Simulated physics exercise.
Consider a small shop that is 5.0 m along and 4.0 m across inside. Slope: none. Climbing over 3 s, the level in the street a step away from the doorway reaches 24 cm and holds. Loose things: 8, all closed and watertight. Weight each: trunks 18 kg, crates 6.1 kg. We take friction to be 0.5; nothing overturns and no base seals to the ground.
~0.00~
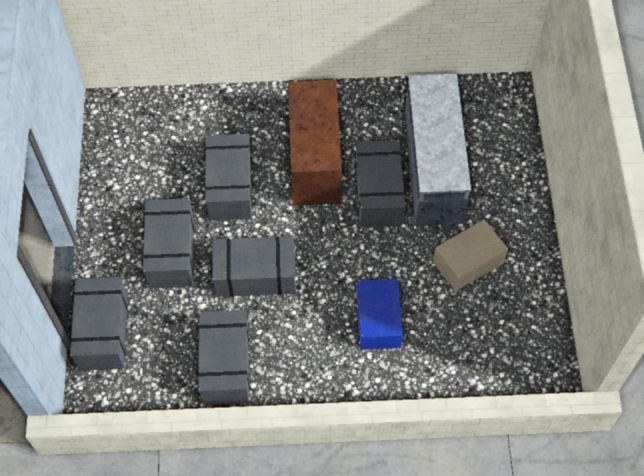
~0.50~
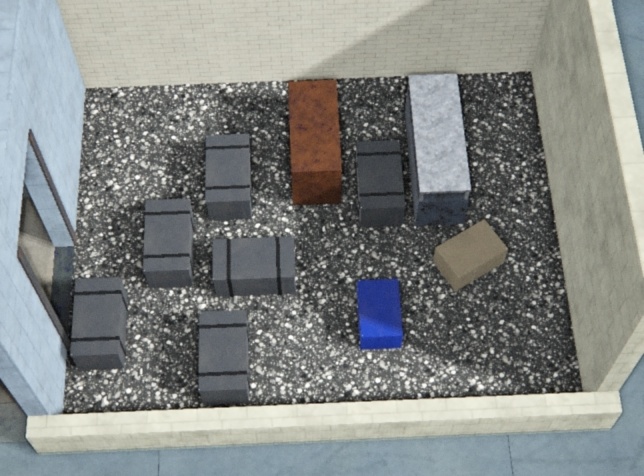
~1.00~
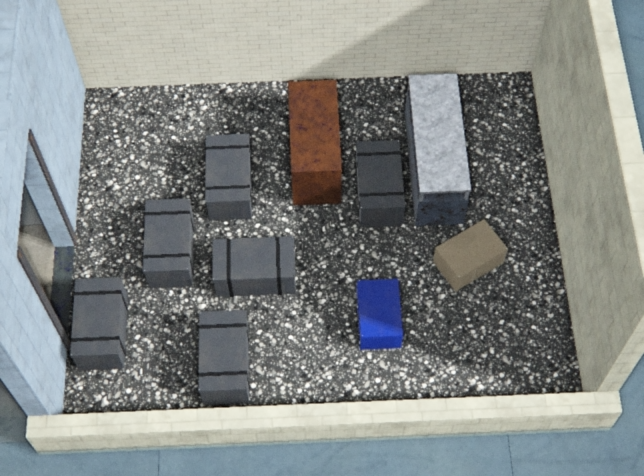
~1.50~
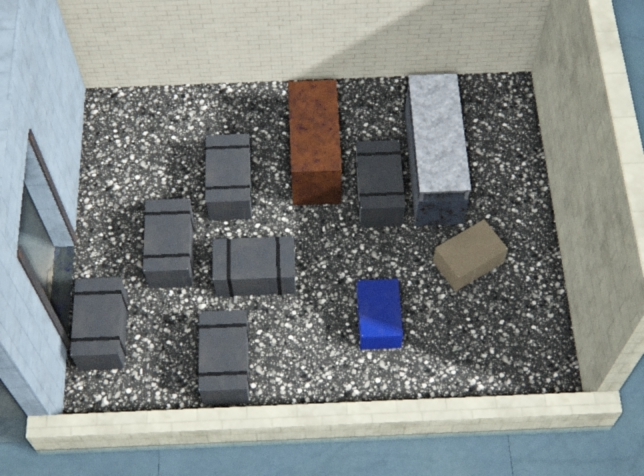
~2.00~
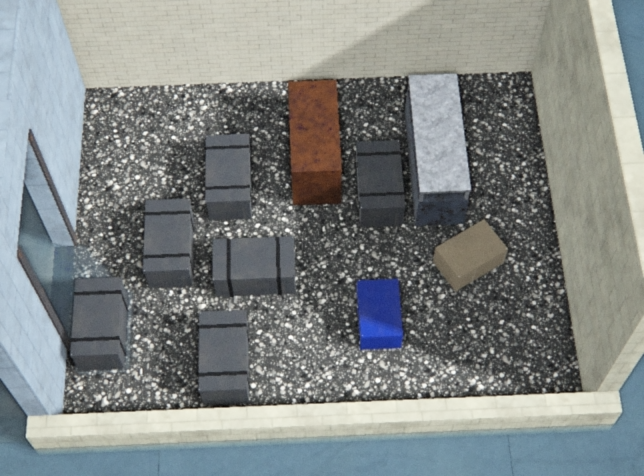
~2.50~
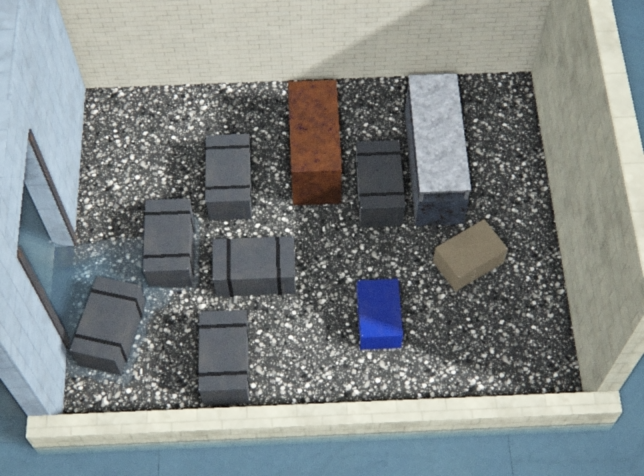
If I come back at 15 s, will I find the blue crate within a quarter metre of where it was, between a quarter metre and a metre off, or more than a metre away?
You'll find it more than a metre away.
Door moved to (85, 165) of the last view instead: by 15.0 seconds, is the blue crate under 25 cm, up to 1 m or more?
Blue crate: Long trip.
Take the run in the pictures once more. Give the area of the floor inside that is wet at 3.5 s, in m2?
About 4.0 m2.
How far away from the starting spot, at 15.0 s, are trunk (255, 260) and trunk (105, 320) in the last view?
In turn: 300 cm, 450 cm.
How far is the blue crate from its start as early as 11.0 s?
I'd put it at around 150 cm.
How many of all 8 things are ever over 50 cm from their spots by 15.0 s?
I get 8.
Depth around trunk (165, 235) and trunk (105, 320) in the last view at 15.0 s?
Around 9 cm and 15 cm.
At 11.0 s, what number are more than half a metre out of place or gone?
At that time I count 8.
After 3.5 s the blue crate is near (380, 308), 0.0 m from its start, aground; 0 afloat.
After 6.8 s the blue crate is near (561, 322), 1.7 m from its start, afloat; 6 afloat.
After 11.0 s the blue crate is near (552, 302), 1.6 m from its start, afloat; 8 afloat.
After 15.0 s the blue crate is near (529, 243), 1.6 m from its start, afloat; 8 afloat.
